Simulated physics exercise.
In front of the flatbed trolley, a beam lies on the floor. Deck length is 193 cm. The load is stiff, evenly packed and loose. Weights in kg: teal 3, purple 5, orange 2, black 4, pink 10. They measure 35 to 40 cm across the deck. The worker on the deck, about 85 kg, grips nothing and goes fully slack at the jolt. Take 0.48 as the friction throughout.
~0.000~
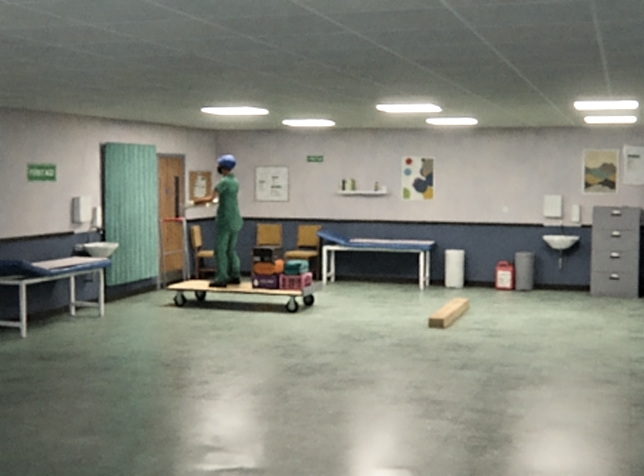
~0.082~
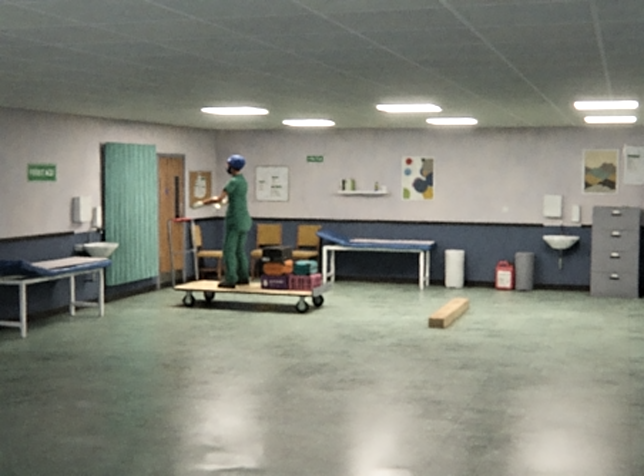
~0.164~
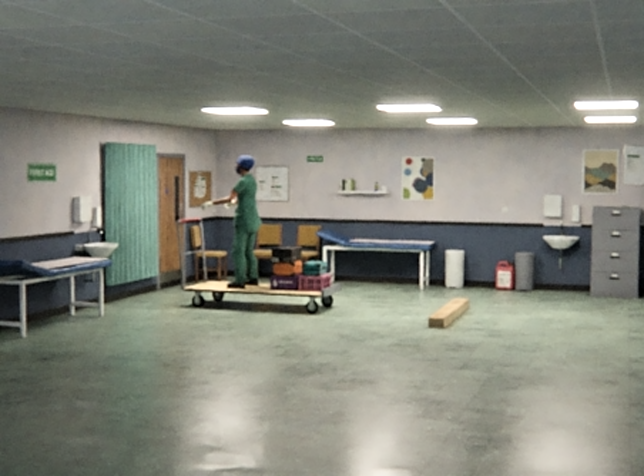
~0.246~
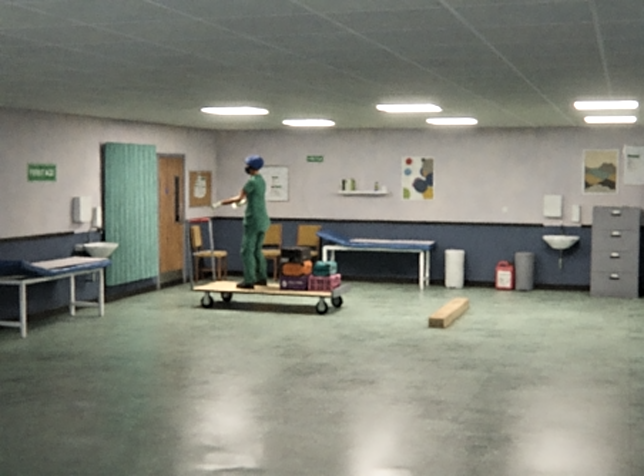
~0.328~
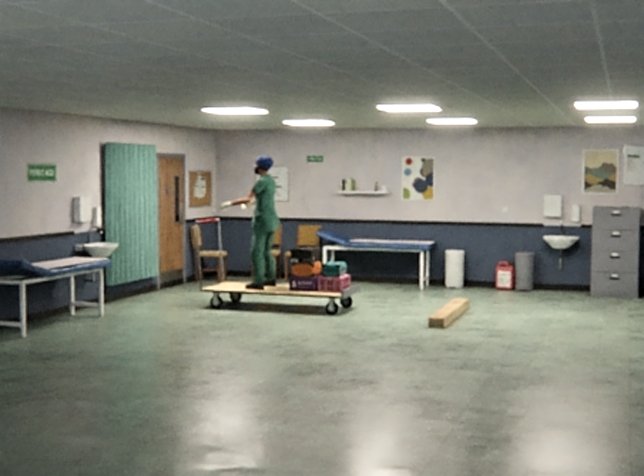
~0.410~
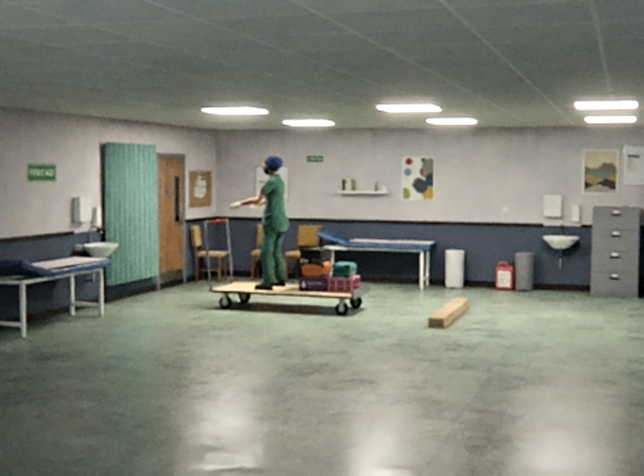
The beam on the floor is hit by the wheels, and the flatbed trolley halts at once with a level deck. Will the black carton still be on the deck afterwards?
It is left off the deck.
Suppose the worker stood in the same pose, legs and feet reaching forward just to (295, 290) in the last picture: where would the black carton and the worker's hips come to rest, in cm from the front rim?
Black 30 past, hips 10 past.
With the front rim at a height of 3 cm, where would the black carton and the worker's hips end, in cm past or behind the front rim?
So the black one settles 20 cm beyond the rim and the hips 30 cm short of it.
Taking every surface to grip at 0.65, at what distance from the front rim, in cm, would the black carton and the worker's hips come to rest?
Final: Black 170 cm past rim; hips 30 cm behind rim.
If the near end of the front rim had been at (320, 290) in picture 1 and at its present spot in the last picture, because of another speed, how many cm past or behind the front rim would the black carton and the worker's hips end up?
The black item would end 20 cm behind the front rim, and the hips 100 cm behind it.
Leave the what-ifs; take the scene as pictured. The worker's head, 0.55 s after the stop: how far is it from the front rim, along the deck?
Position: Approx. 60 cm behind the front rim.
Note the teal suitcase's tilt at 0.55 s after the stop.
It leans roughly 90° away from upright.
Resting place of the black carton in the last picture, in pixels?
(465, 291).
Impact comes at 1.11 s.
After 1.66 s the black carton is 15 cm behind the rim, tilted 65°, near (439, 267) in the last picture's view.
After 2.11 s the black carton is 16 cm past the rim, tilted 175°, near (463, 286) in the last picture's view.
At rest, 3.5 s, past the rim, teal suitcase and black carton; behind it, purple carton, orange suitcase, pink crate and the worker's hips.
